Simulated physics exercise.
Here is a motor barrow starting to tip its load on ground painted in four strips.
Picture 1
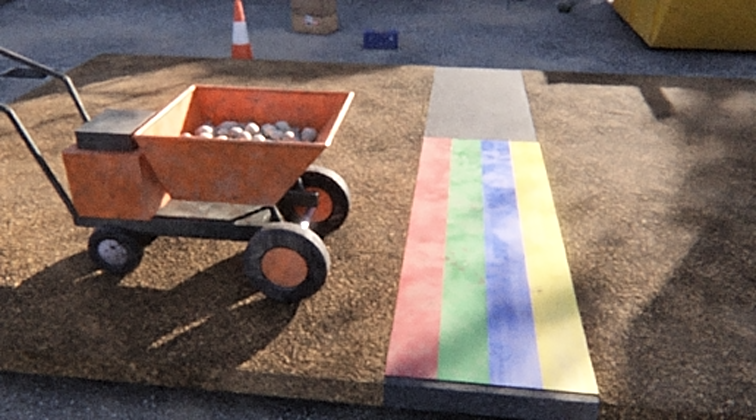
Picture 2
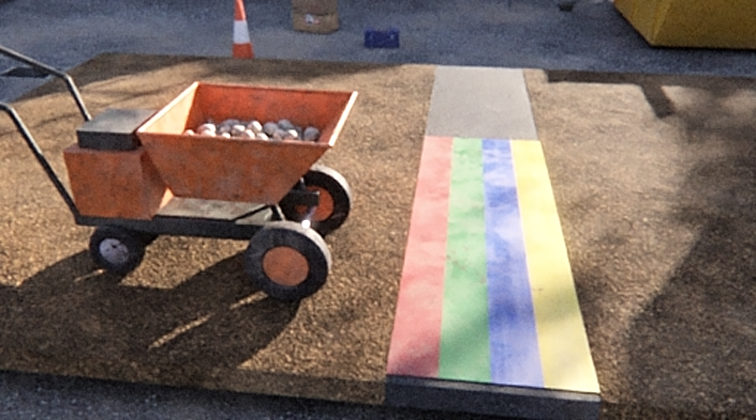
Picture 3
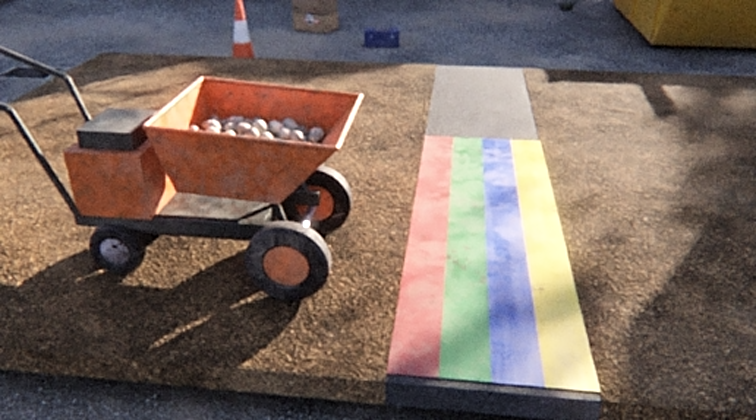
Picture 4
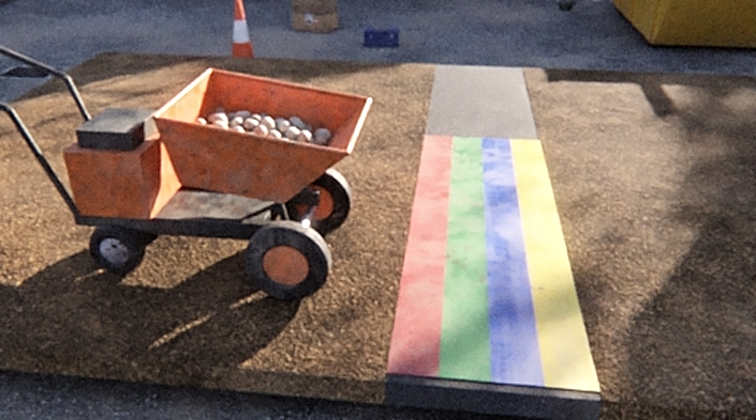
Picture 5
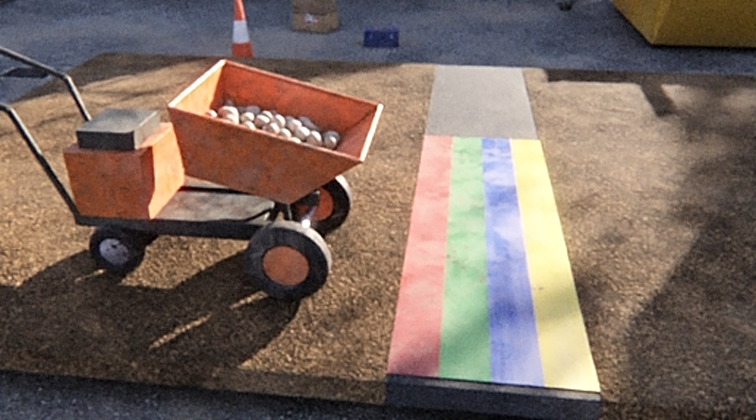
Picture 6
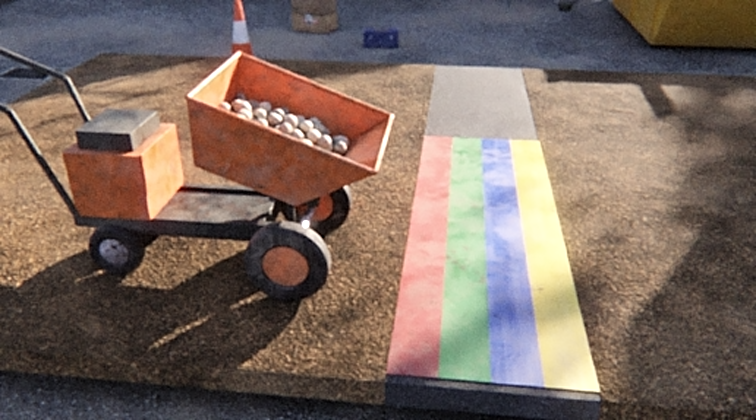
On a patch of brown ground beside red, green, blue and yellow painted strips, an orange motor barrow holding river pebbles stands still while its skip gradually tilts toward the right, the pebbles staying inside.
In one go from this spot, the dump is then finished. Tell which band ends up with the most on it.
The most ends up on green.
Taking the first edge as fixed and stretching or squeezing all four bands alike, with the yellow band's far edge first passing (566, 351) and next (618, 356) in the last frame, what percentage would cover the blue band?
About 30 per cent first, then about 20 per cent.
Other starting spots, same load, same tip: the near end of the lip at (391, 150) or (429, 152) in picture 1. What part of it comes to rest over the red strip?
Roughly 0 per cent, and 0 per cent.
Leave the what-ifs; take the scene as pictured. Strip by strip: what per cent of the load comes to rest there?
Red 10 %, green 40 %, blue 20 %, yellow 10 %.
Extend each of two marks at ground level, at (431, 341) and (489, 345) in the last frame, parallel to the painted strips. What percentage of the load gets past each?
Result, first then second: 70 %, 30 %.
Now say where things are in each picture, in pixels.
The first picture shows lip of the skip (325, 146), level; top of the load (242, 144), river pebbles; red strip (415, 336); green strip (464, 340); blue strip (513, 344); yellow strip (563, 348).
The second picture shows lip of the skip (329, 146), tipped barely; top of the load (245, 142).
The third picture shows lip of the skip (336, 149), tipped barely; top of the load (250, 139).
The fourth picture shows lip of the skip (347, 154), tipped a little; top of the load (229, 140).
The fifth picture shows lip of the skip (360, 162), tipped a little; top of the load (238, 135).
The sixth picture shows lip of the skip (374, 173), tipped clearly; top of the load (243, 117); red strip (417, 335); green strip (465, 339); blue strip (514, 342); yellow strip (564, 346).
Just after the last frame, skip tipped steeply; every one in the skip.
A moment on, skip tipped right over; roughly two thirds in the skip; about a tenth over the red strip; roughly a quarter over the green strip; just a few over the blue strip.
Further on, skip tipped right over; roughly a quarter in the skip; about a tenth over the red strip; roughly a third over the green strip; roughly a quarter over the blue strip; about a tenth over the yellow strip; just a few off the paint.
When it is over, skip tipped right over; roughly a quarter in the skip; about a tenth over the red strip; roughly a third over the green strip; roughly a quarter over the blue strip; about a tenth over the yellow strip; just a few off the paint.
